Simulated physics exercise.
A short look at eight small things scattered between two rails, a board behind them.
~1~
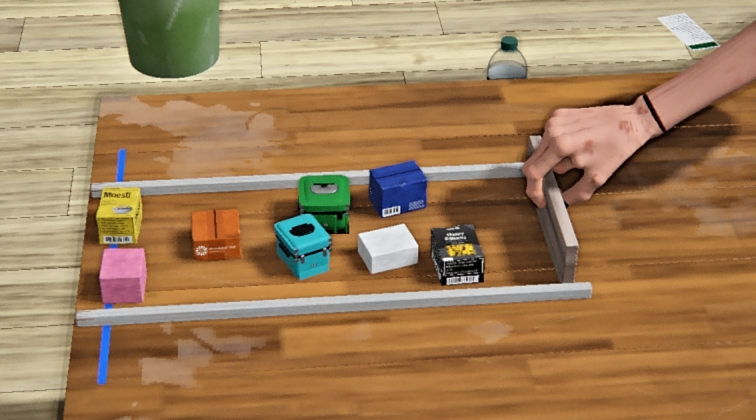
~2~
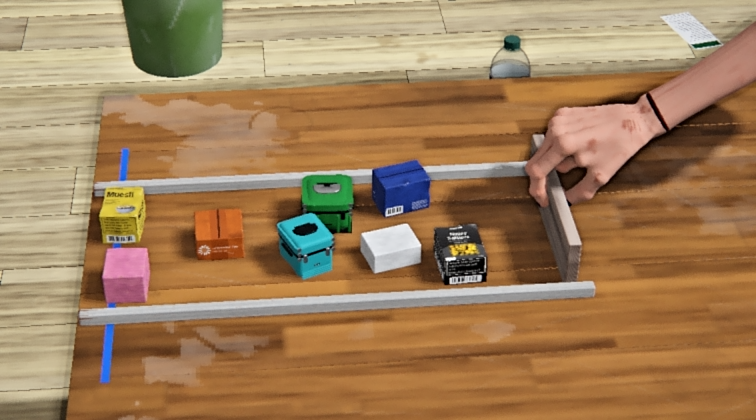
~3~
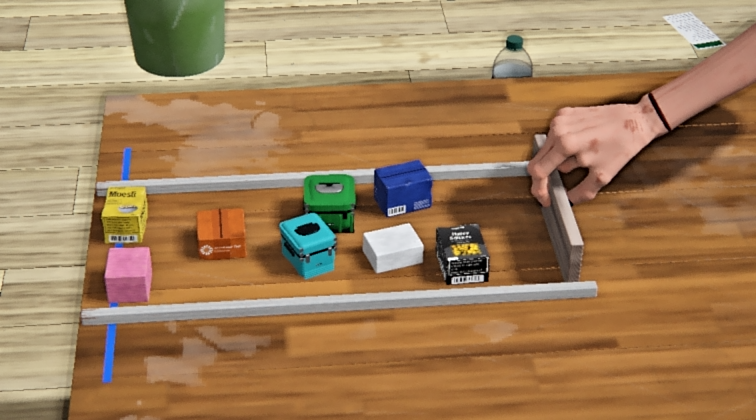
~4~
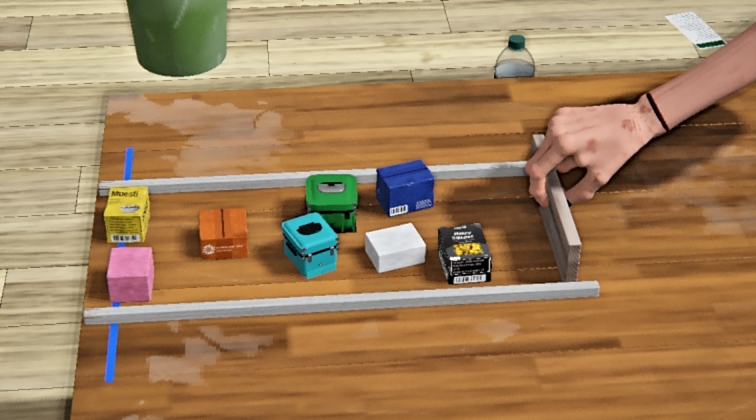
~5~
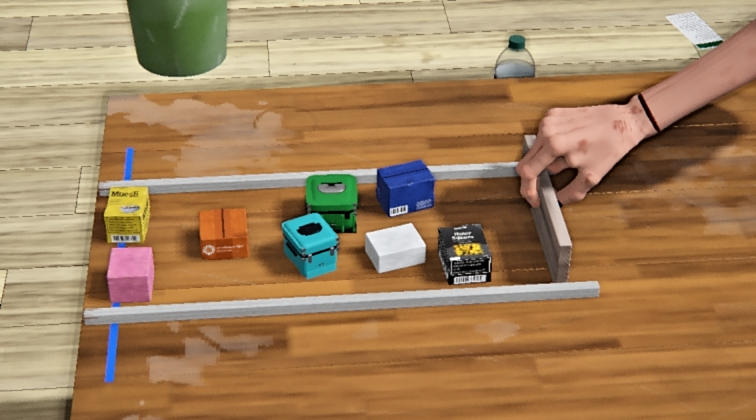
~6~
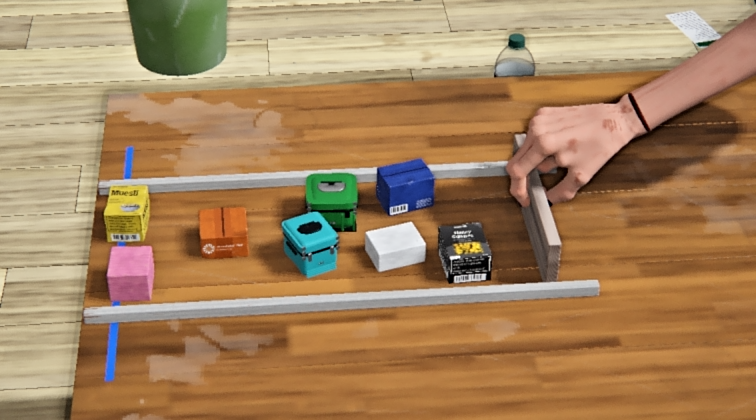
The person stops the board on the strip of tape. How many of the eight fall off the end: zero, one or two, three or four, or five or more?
Here the number that fall off is five or more.
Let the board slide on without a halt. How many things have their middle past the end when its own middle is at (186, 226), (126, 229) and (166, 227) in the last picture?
The counts: 2, 5 and 4.
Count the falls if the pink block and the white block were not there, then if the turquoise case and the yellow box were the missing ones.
It would be 3 and 3.
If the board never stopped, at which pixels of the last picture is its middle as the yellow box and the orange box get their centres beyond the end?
Its middle is around (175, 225) and around (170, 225).
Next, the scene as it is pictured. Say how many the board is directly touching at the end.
3 of them.
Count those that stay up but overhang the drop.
That would be 3.
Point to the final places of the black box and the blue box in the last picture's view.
Near (92, 272) and (99, 193).
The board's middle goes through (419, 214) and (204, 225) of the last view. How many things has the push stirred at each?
The counts are 4 and 8.
Soon after, none off yet; yellow box at rest near (128, 213); pink block at rest near (131, 274); orange box at rest near (224, 233).
After that, none off yet; yellow box displaced a little near (114, 209); pink block at rest near (131, 274); orange box displaced about its own width near (147, 229).
And then, one off so far; yellow box displaced about its own width near (95, 199); pink block on its way down; orange box displaced well along near (92, 229).
In the end, the number that fall off is five or more; gone, white block, turquoise case, orange box, pink block and yellow box.
